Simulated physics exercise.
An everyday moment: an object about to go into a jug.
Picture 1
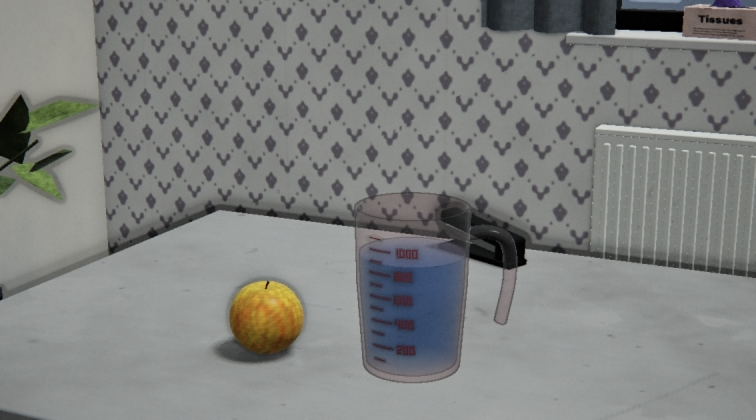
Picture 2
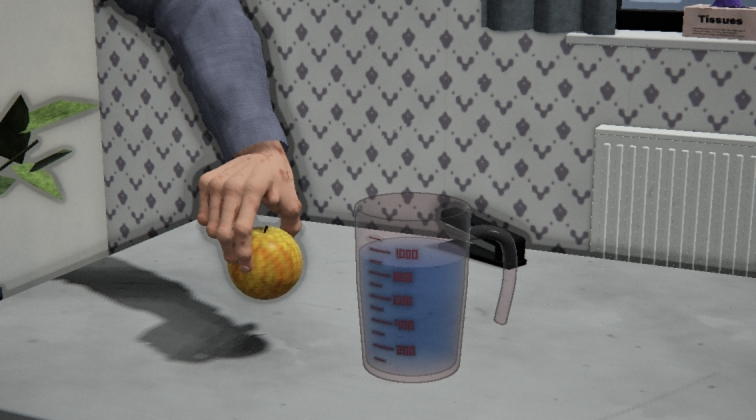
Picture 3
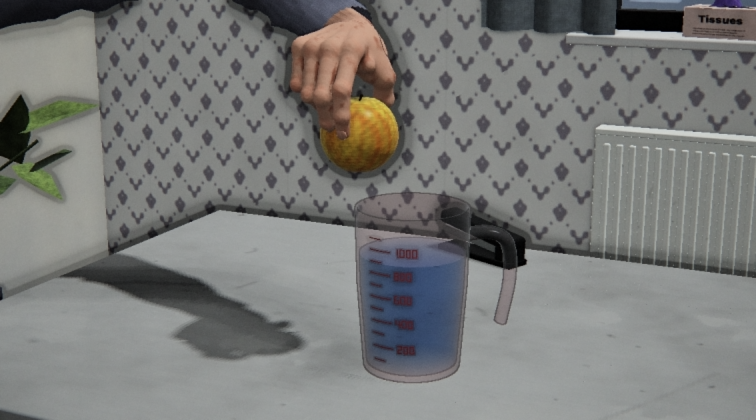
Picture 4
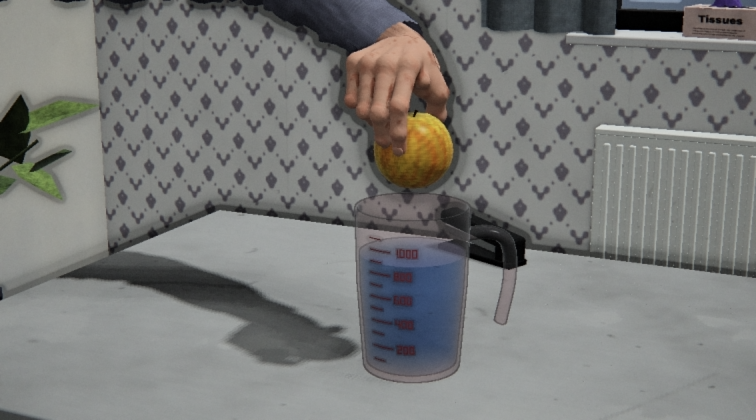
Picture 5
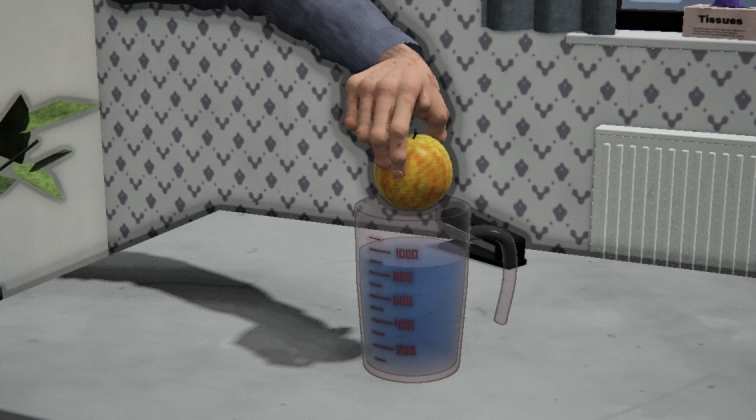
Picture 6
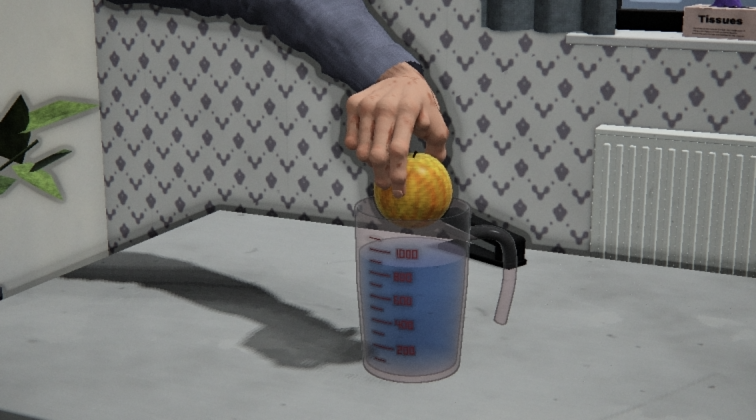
The clip shows a yellow-red apple on a grey tabletop beside a clear jug of blue liquid; a hand picks it up, carries it up and right until it is above the jug, then lowers it to the jug's rim.
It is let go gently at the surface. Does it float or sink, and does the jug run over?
It floats, and the jug takes it all.
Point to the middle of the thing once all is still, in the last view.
Close to (412, 248).
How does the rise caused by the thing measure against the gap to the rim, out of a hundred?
About 50 per cent.
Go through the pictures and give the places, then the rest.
The apple lies on the top at (266, 318); jug (412, 284) about two thirds full, in the first picture.
A hand picks up the apple at (265, 263); jug about two thirds full, surface at (412, 253), in the second picture.
The apple is carried over at (359, 134); jug (412, 284) about two thirds full, in the third picture.
The apple is above the jug at (413, 150); jug about two thirds full, surface at (412, 253), in the fourth picture.
The apple comes down at (413, 171); jug (412, 284) about two thirds full, in the fifth picture.
The apple is just over the surface at (413, 190); jug about two thirds full, surface at (412, 253), in the sixth picture.
A moment on, the apple enters the dyed water; the jug is about three quarters full.
Further on, the apple comes up again; the jug is nearly full.
When it is over, the apple is afloat; the jug is nearly full; none went over.
